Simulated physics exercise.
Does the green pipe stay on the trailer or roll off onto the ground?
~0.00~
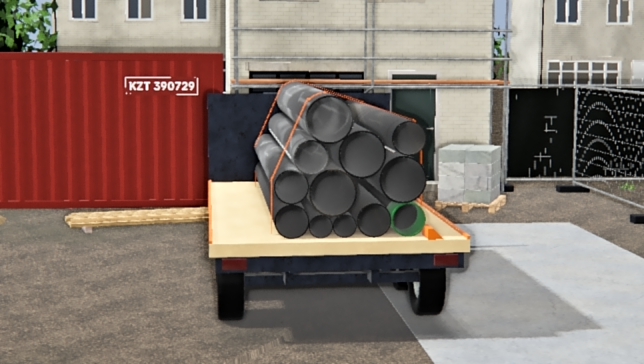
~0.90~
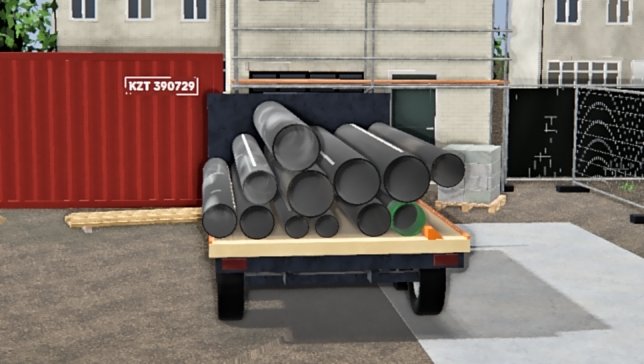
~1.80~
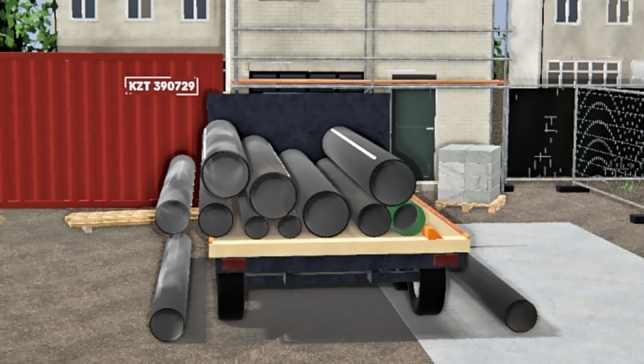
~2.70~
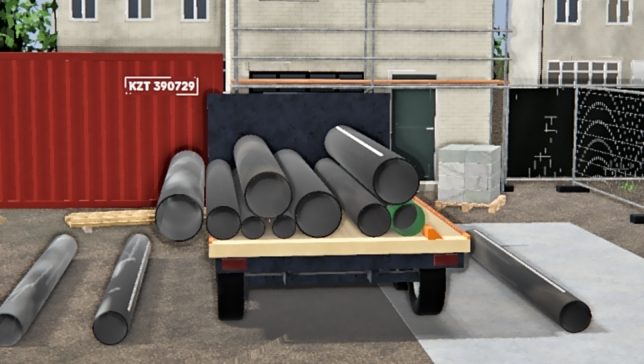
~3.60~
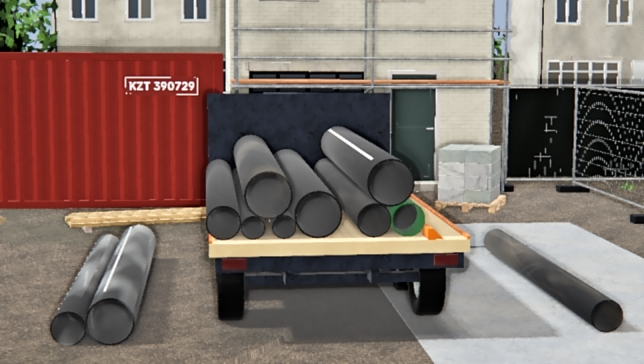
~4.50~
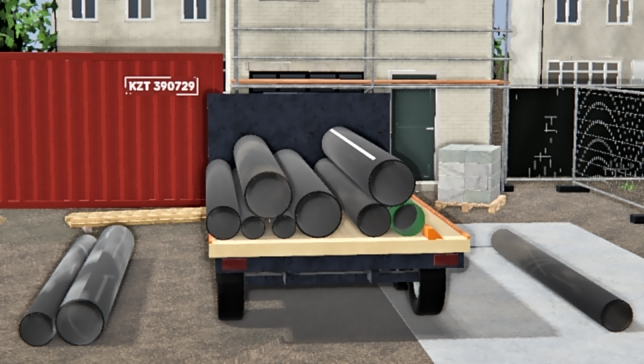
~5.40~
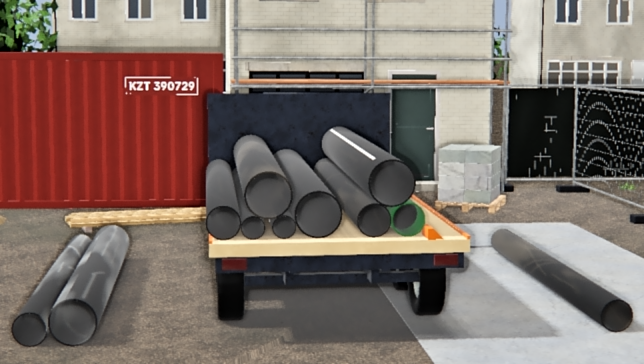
The green pipe stays on the trailer, resting near the right edge of the deck.
